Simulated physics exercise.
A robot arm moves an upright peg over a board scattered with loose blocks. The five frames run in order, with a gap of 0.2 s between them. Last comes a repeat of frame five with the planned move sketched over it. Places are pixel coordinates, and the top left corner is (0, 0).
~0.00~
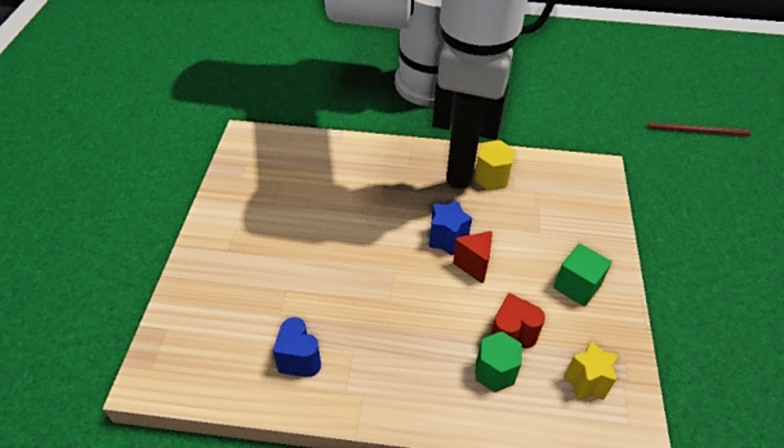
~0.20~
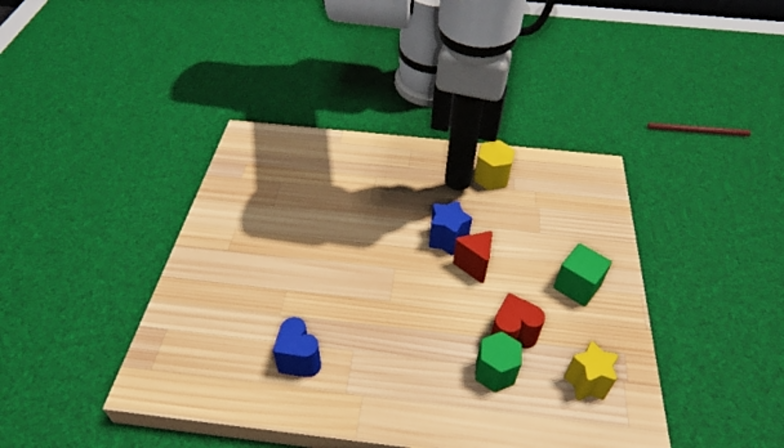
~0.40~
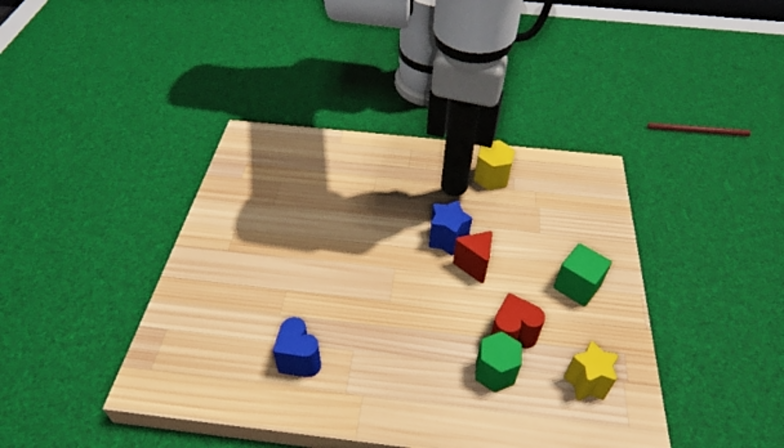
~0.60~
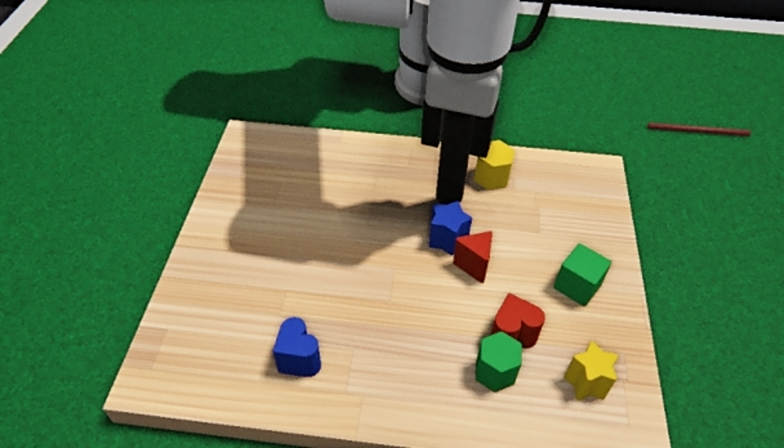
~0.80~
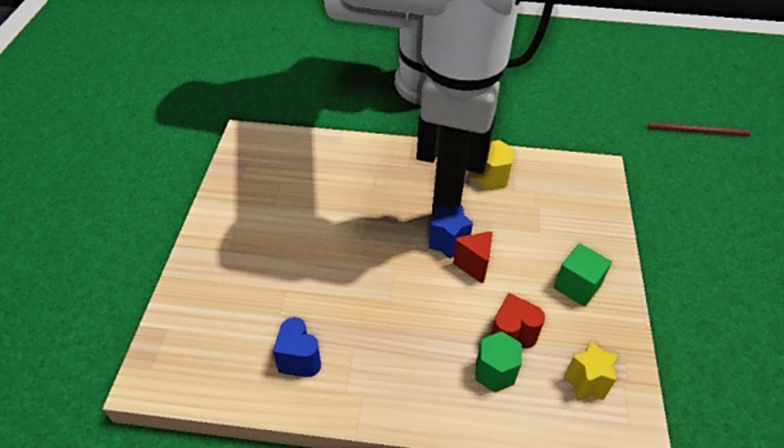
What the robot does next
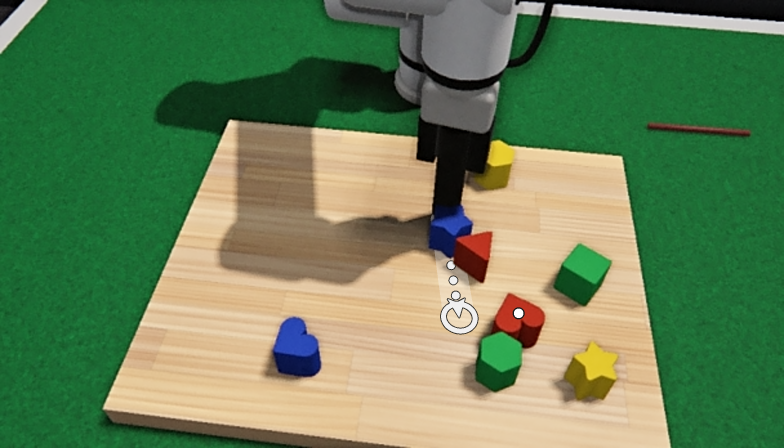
A robot arm moves its black peg slightly toward the viewer to the blue star.
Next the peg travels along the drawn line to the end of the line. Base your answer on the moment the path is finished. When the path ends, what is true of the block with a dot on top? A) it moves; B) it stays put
That would be B.
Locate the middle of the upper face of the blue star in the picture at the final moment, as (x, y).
Pixel (460, 323).
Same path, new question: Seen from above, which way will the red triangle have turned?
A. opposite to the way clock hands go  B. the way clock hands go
That would be A.
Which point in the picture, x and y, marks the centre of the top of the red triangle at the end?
In the picture, that point is around (493, 263).
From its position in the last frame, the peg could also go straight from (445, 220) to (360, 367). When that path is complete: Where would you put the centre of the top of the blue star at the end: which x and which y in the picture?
The centre of its top face lies at (447, 259).
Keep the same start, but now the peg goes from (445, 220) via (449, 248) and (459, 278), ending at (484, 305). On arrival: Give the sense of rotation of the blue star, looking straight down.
Top view: Clockwise.
Drawn move, from (445, 220) to (459, 317); the dot is on the red heart-shaped block.
The first path, step by step. One third of the way, peg at (450, 242); blue star at (455, 251); red triangle at (490, 261), turned 55° anticlockwise.
Two thirds of the way, peg at (455, 275); blue star at (457, 286); red triangle at (493, 263), turned 65° anticlockwise.
At the end, peg at (461, 310); blue star at (460, 323), turned 10° clockwise; red triangle at (493, 263), turned 65° anticlockwise; red heart-shaped block still.
